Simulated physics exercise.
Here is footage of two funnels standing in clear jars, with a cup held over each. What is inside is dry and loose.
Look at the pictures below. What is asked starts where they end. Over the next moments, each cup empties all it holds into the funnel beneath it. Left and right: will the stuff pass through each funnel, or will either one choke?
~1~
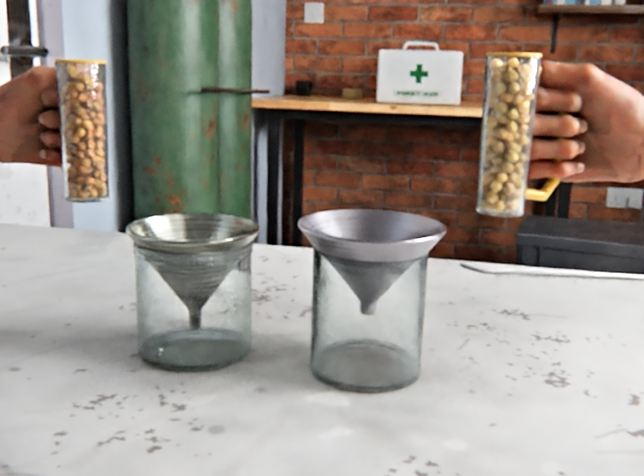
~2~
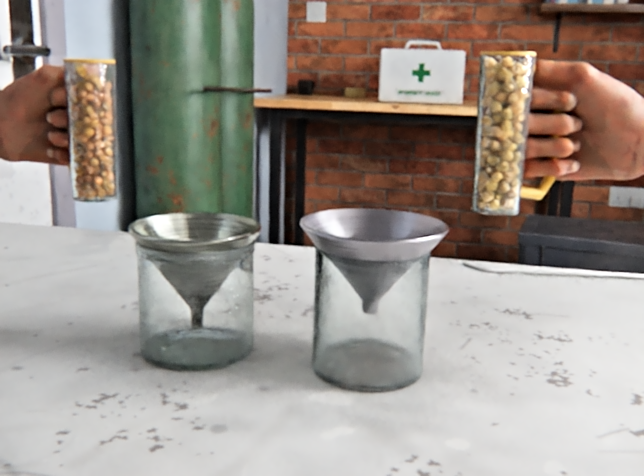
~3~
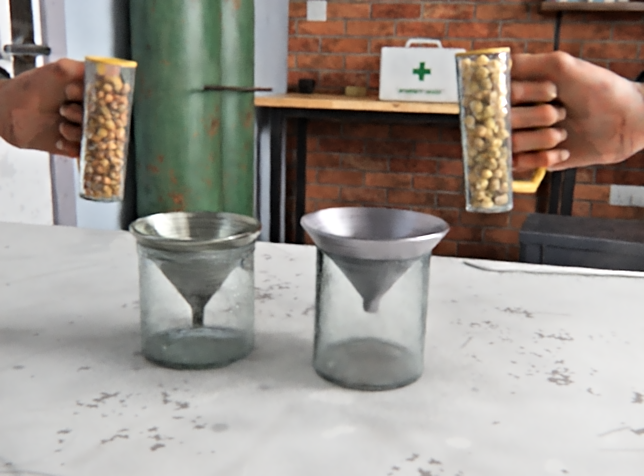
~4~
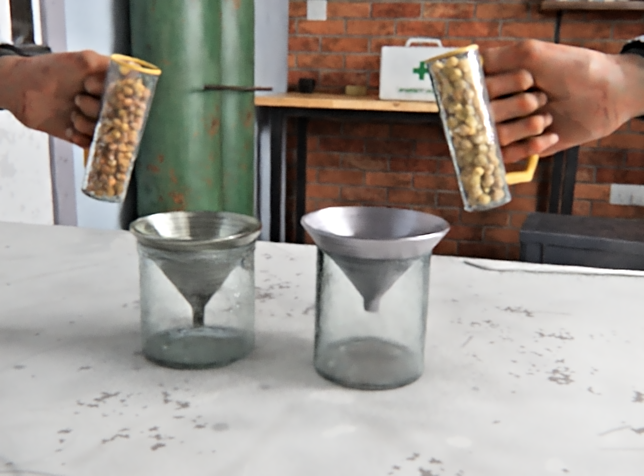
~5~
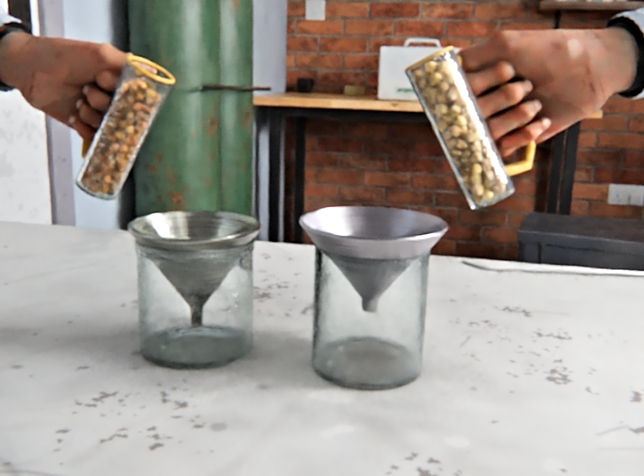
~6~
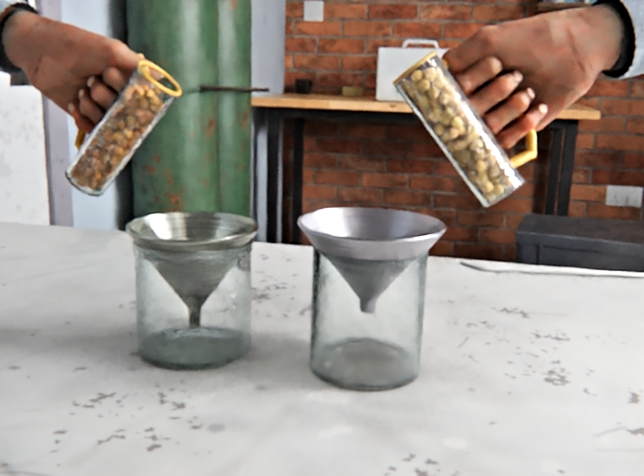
Left - chokes up, right - chokes up.
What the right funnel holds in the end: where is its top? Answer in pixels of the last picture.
About (339, 243).
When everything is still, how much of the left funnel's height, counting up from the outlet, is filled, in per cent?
Call it 85 in a hundred or thereabouts.
Then, 0.39 s past the last view, left, all still in the cup; right, all still in the cup.
Then, 0.80 s past the last view, left, all still in the cup; right, nearly all still in the cup, a stray few in or over the funnel.
Then, 1.30 s past the last view, left, about half still in the cup, about half in or over the funnel; right, about two thirds still in the cup, about a third in or over the funnel, a stray few down in the jar.
Finally, left, all stuck in the funnel, none down in the jar; right, nearly all stuck in the funnel, a stray few down in the jar.
